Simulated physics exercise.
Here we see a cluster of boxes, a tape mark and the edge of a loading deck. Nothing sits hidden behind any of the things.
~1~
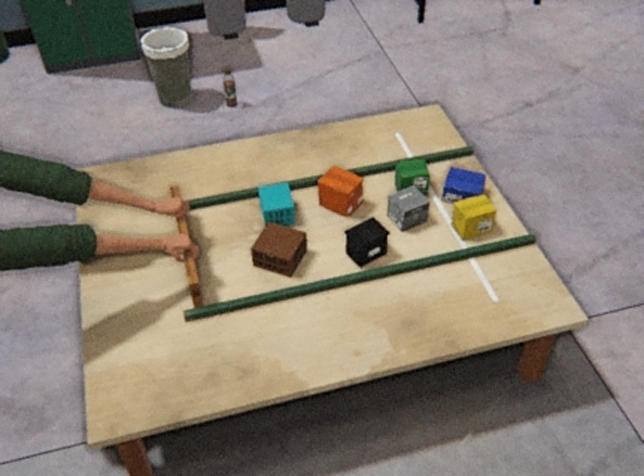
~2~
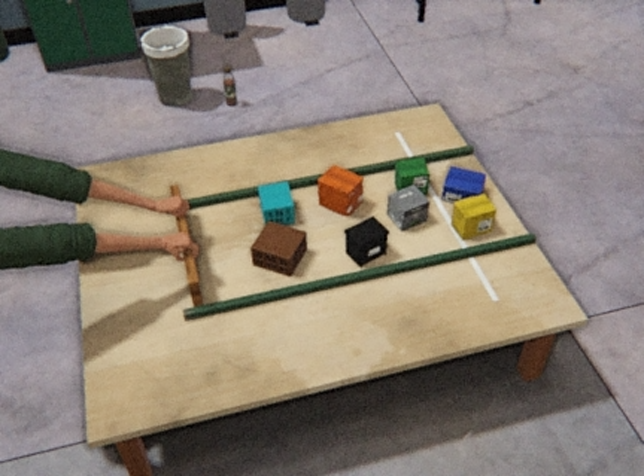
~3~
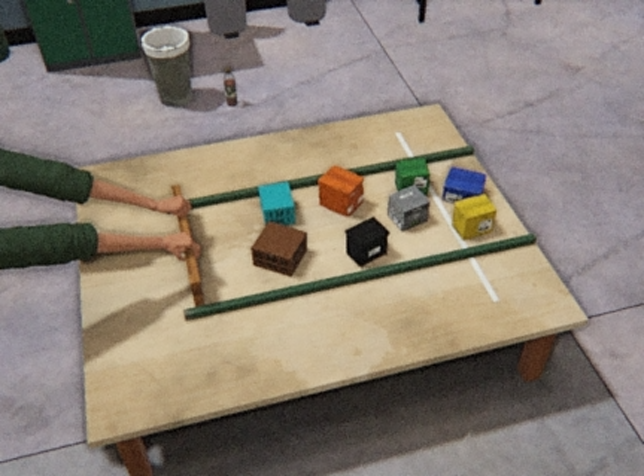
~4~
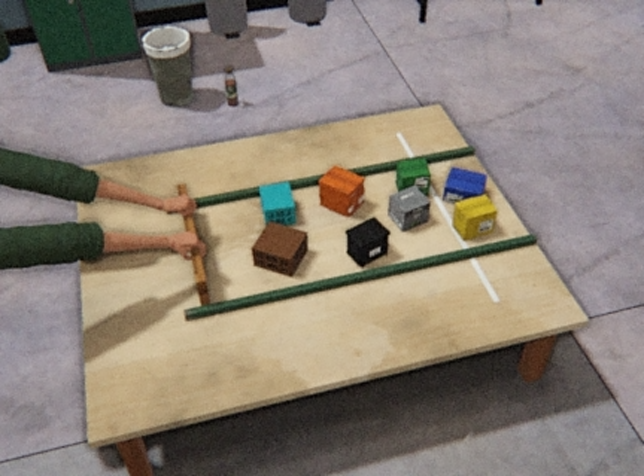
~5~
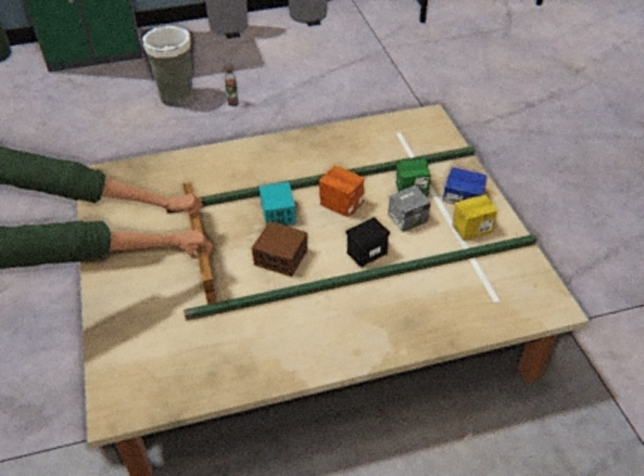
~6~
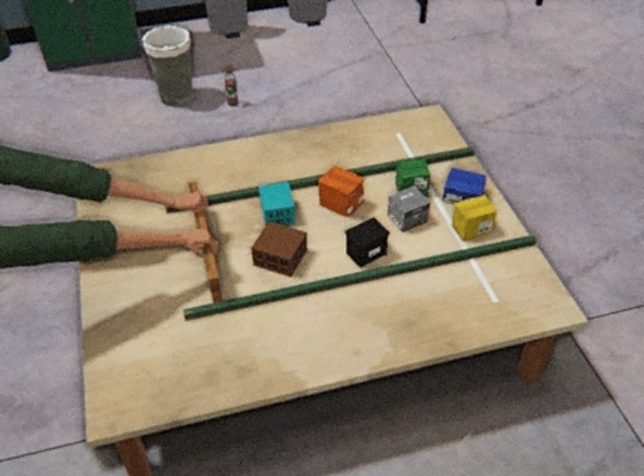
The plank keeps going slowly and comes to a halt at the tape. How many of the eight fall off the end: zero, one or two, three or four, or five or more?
One or a pair drop.
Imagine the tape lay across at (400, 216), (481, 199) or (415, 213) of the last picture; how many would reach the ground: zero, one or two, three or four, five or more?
Well, in the order given, it's zero, five or more and zero.
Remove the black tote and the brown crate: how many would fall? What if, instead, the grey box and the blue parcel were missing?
The count is 1 in the first case and 1 in the second.
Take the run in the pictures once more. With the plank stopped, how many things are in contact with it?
3 of them.
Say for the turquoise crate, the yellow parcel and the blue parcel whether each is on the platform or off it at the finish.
Turquoise crate: Still aboard; yellow parcel: Still aboard; blue parcel: Gone.
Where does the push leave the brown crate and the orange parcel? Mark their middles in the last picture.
In the last picture the brown crate sits around (464, 200) and the orange parcel around (472, 169).
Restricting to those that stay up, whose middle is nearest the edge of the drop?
Answer: The grey box.
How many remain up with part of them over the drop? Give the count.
That comes to 1 of them.
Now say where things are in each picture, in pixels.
The first picture shows blue parcel (464, 188); yellow parcel (473, 218); green parcel (412, 178); plank (186, 246); tape (441, 207).
The second picture shows yellow parcel (473, 217); plank (186, 244).
The third picture shows green parcel (412, 178); turquoise crate (277, 205).
The fourth picture shows blue parcel (465, 188); orange parcel (342, 192).
The fifth picture shows yellow parcel (474, 218); brown crate (280, 249).
The sixth picture shows blue parcel (465, 188); yellow parcel (474, 218); green parcel (413, 179); plank (205, 241); tape (441, 207).
Soon after, none off yet; blue parcel at rest near (465, 188); yellow parcel at rest near (474, 218); green parcel at rest near (413, 179).
Then, none off yet; blue parcel moved a little near (483, 190); yellow parcel at rest near (474, 218); green parcel moved about its own width near (455, 169).
By the end, the number that fall off is one or two; fallen, green parcel and blue parcel.
